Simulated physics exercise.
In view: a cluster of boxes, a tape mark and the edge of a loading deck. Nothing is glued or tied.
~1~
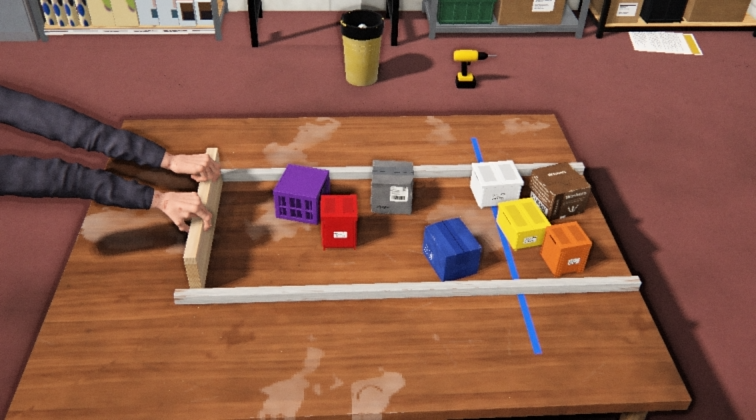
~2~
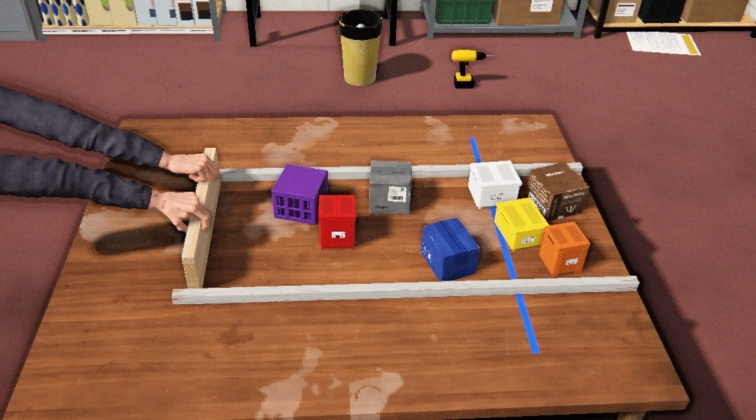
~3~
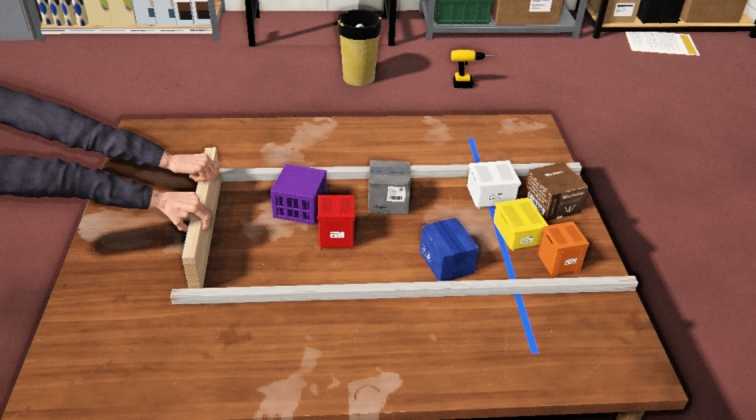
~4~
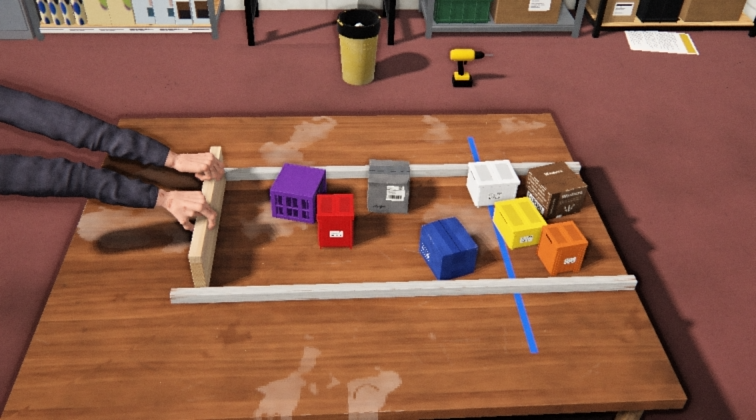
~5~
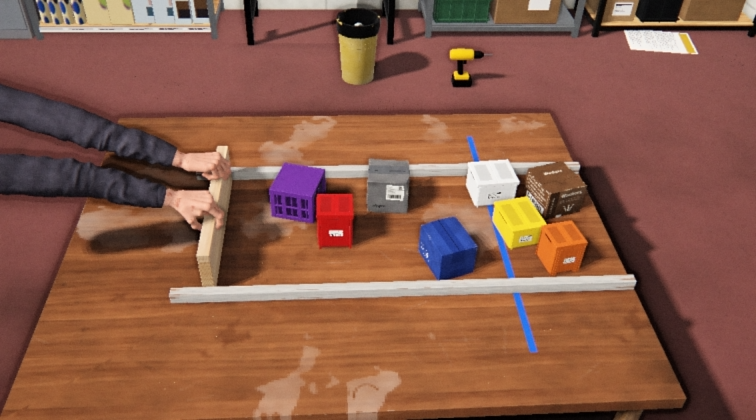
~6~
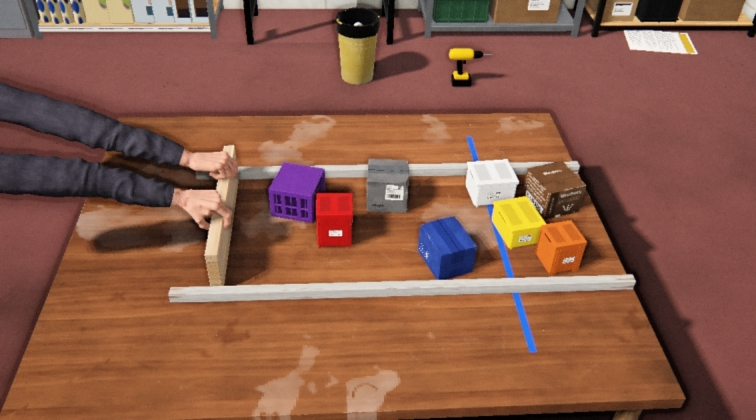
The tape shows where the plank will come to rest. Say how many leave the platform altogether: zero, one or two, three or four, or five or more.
The number that fall off is one or two.
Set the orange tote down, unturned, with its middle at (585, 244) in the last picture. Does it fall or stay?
Then it remains up.
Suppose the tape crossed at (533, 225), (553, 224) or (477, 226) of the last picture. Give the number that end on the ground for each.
In that order 2, 5 and 1.
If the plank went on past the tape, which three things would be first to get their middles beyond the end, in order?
They are the brown box, the white tote, the grey parcel.
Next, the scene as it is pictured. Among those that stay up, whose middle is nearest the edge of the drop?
Foremost is the white tote.
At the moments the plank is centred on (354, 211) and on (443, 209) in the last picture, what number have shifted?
By then 3, and 6.
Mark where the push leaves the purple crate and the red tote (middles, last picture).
First (510, 186), then (517, 215).
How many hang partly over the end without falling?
The number is 1.
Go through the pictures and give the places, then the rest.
In the first frame, brown box (558, 191); orange tote (565, 249); yellow tote (523, 224); plank (205, 216); tape (500, 227).
In the second frame, orange tote (563, 250); grey parcel (390, 188).
In the third frame, yellow tote (520, 224); purple crate (300, 194).
In the fourth frame, brown box (555, 190); white tote (492, 184).
In the fifth frame, orange tote (561, 248); red tote (335, 221).
In the sixth frame, brown box (553, 190); orange tote (560, 248); yellow tote (518, 223); plank (224, 213); tape (496, 225).
Early on, none off yet; brown box at rest near (553, 190); orange tote at rest near (560, 248); yellow tote at rest near (518, 223).
Finally, the number that fall off is one or two; lost, brown box.
